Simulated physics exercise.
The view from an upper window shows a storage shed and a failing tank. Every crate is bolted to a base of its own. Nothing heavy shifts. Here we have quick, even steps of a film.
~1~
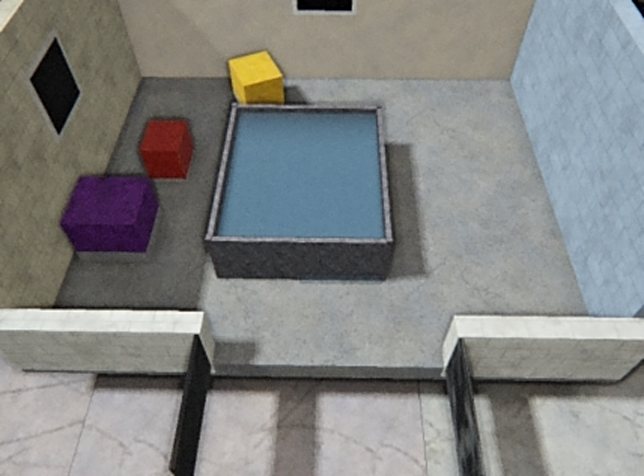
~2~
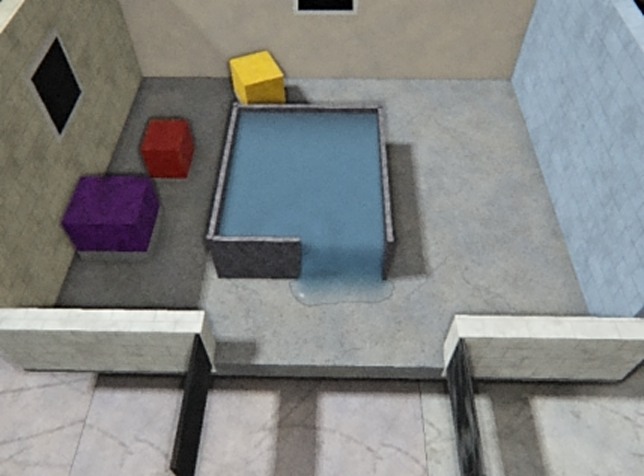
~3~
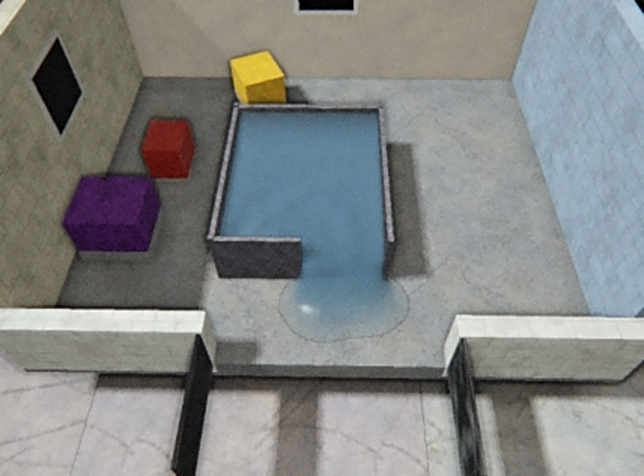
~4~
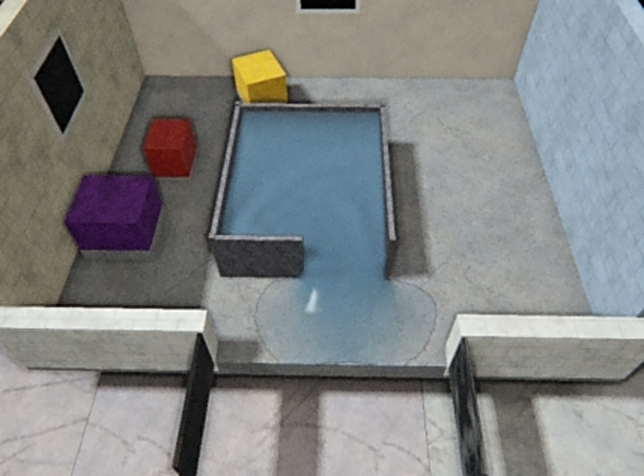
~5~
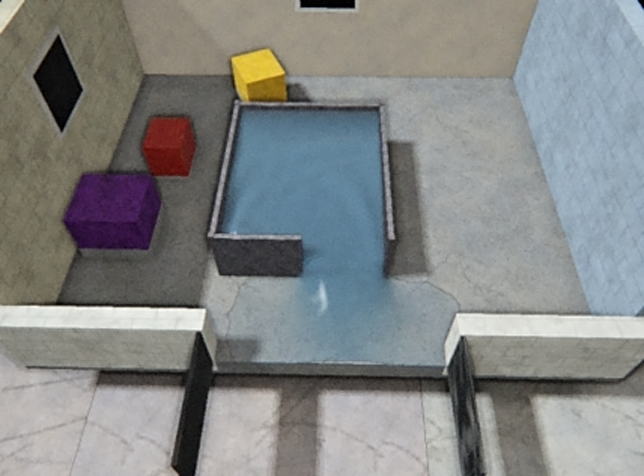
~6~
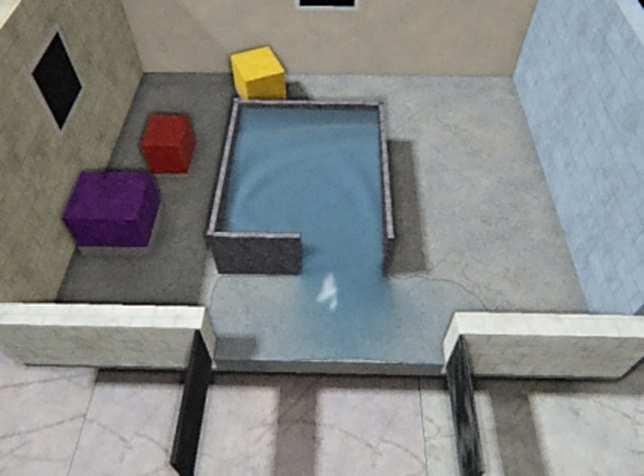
A gray tank's front opens at the right, and water pours across the floor.
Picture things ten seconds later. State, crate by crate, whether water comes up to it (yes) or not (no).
The yellow crate remains moisture-free. The purple crate remains moisture-free. The red crate remains moisture-free.
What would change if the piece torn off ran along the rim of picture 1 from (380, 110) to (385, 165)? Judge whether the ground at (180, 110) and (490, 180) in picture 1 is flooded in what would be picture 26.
Going in the order you asked, the first is never reached and the second is drenched.
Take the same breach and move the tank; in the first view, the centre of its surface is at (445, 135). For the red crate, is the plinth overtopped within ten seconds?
The red crate is flooded.
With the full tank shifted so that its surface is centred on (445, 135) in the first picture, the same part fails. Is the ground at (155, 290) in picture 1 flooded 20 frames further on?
Submerged.
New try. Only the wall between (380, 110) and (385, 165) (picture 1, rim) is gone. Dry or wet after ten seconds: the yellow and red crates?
My reading: Yellow takes water; red is soaked.
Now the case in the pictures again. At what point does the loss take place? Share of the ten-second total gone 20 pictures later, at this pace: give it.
My reading is near 60 per cent.
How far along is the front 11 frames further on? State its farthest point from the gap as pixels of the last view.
Approximate pixel: (589, 347).
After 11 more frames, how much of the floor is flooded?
About 10 per cent.
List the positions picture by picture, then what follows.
In the first picture, still water in the water tank at (304, 170).
In the second picture, the front is at (298, 291), out from the gap at (343, 263).
In the third picture, the front is at a hidden place, out from the gap at (343, 266).
In the fourth picture, the front is at a hidden place, out from the gap at (345, 266).
In the fifth picture, water pours out at (344, 265) and has run to a hidden place.
In the sixth picture, water pours out at (343, 263) and has run to a hidden place.
A moment on, water covers 10 % of the floor; the yellow crate not reached, the purple crate not reached, the red crate not reached.
Next, water covers 10 % of the floor; the yellow crate not reached, the purple crate not reached, the red crate not reached.
Then, water covers 20 % of the floor; the yellow crate not reached, the purple crate not reached, the red crate not reached.
Later, water covers 25 % of the floor; the yellow crate not reached, the purple crate not reached, the red crate not reached.
In the end, water covers 30 % of the floor; the yellow crate stayed above the water, the purple crate stayed above the water, the red crate stayed above the water.
